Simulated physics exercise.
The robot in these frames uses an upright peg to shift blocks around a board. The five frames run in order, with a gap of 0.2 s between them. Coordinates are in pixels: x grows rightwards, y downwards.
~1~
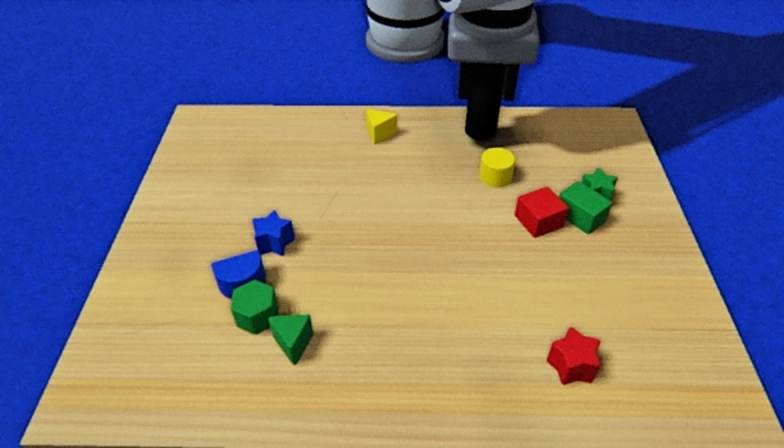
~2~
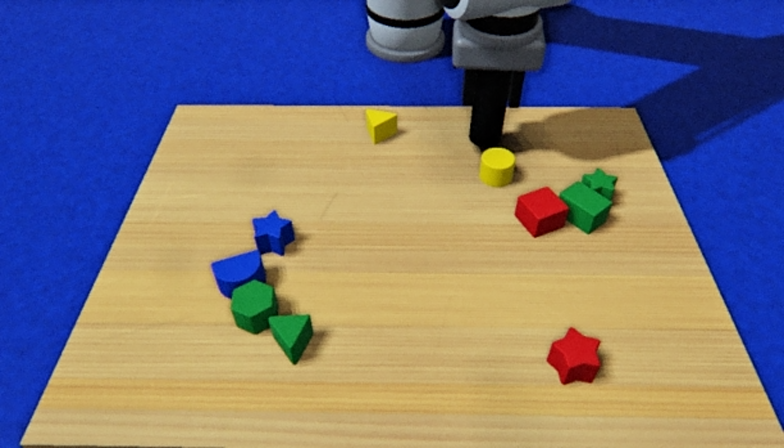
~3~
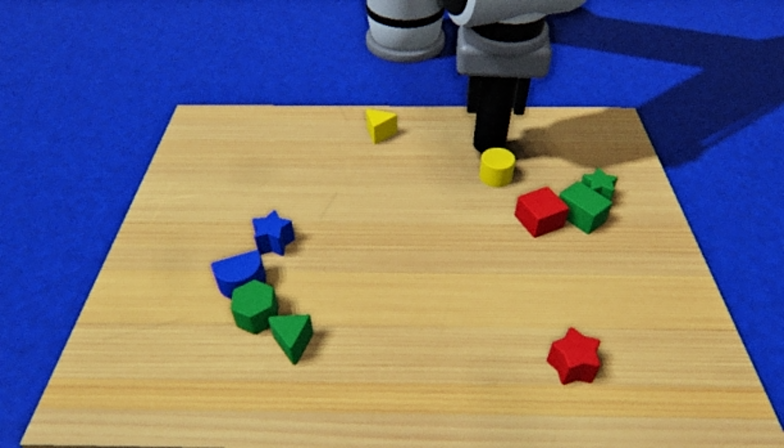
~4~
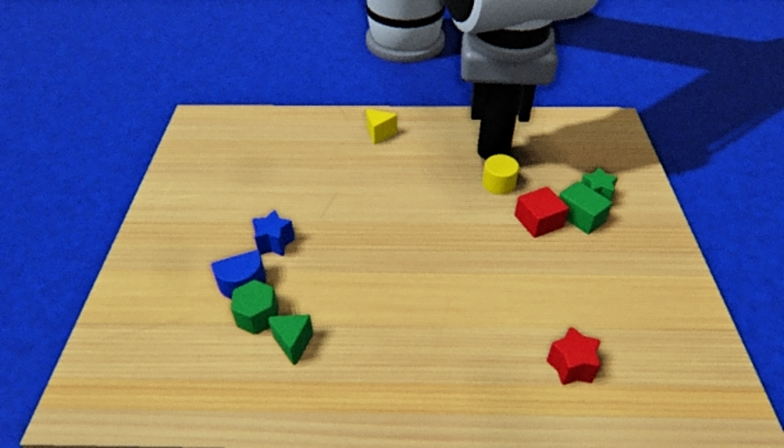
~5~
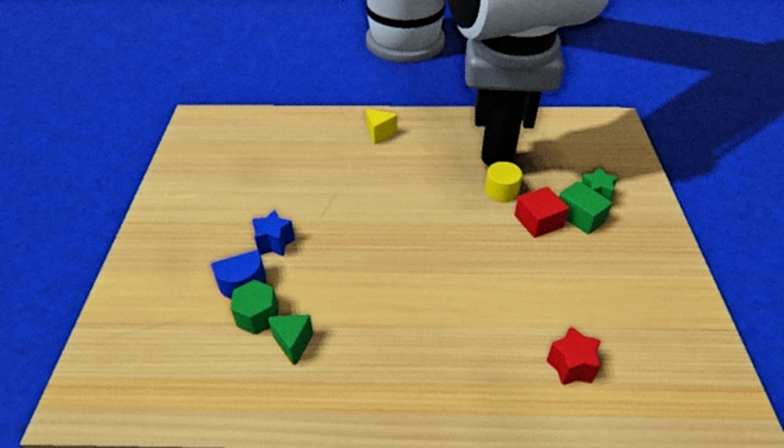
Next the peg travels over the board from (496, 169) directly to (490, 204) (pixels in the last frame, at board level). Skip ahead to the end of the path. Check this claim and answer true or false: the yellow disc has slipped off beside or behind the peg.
This is false.
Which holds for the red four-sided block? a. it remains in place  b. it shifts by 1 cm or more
b
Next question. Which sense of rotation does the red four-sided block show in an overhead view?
From the top: Counterclockwise.
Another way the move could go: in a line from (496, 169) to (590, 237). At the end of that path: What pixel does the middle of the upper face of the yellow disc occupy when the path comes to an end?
I'd expect the centre of its top face to be at (512, 192).
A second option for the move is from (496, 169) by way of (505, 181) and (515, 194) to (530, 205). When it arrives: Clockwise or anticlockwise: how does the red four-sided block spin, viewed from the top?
Seen from above, its turn is counter-clockwise.
The first path, step by step. Halfway along, peg (494, 176); yellow disc (507, 190); red four-sided block (545, 204), turned 10° anticlockwise.
At the end, peg (491, 193); yellow disc (509, 208); red four-sided block (549, 210), turned 45° anticlockwise; green rectangular block still.
